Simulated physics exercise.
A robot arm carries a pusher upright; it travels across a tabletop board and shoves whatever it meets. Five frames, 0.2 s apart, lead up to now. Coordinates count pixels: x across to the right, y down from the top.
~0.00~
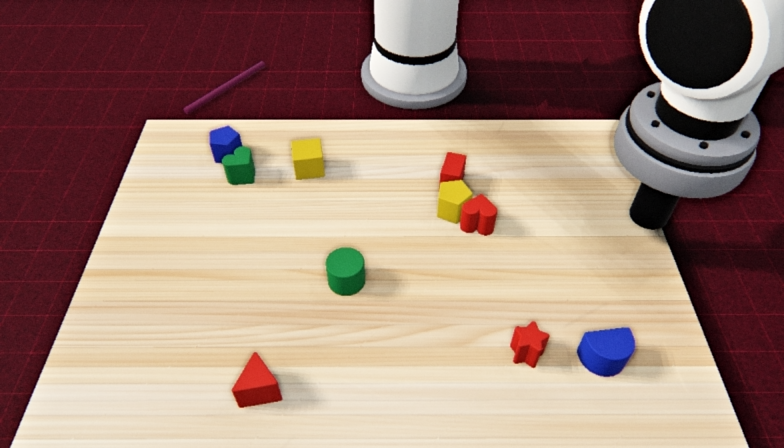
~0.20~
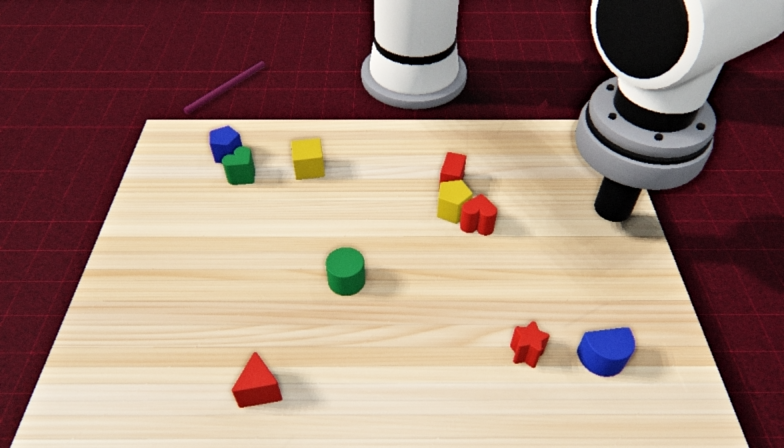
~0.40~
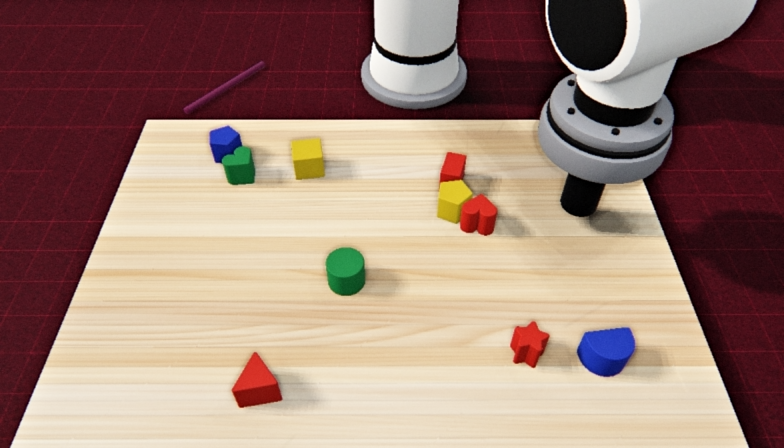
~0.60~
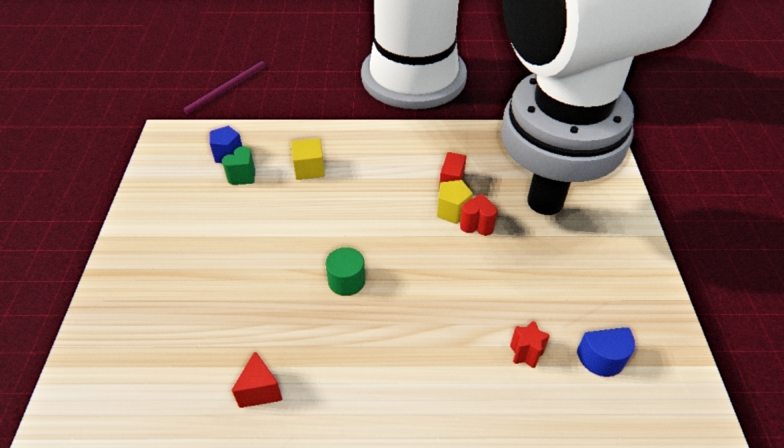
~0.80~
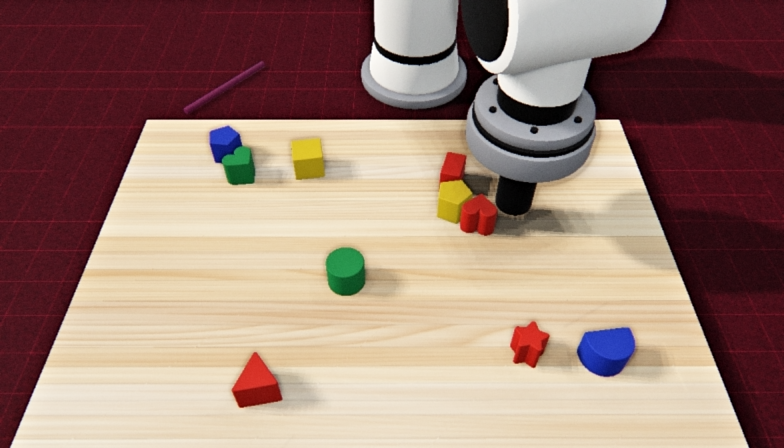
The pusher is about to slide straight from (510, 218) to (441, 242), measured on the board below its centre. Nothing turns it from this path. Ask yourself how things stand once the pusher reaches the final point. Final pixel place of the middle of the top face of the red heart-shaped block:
At the end it should sit near (410, 225).
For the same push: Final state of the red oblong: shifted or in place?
In the end it has not been moved.
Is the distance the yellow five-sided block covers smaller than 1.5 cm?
Final answer: Yes.
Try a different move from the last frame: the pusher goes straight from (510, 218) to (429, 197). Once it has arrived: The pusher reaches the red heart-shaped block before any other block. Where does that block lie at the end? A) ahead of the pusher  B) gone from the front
Choice B: Gone from the front.
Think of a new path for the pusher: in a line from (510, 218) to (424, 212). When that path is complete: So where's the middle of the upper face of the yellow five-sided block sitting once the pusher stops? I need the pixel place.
(399, 177)
The first path, step by step. Halfway along, pusher (477, 216); red heart-shaped block (448, 215), turned 20° clockwise.
At the end, pusher (442, 228); red oblong in place; yellow five-sided block (451, 190), turned 20° clockwise; red heart-shaped block (410, 225), turned 35° clockwise.
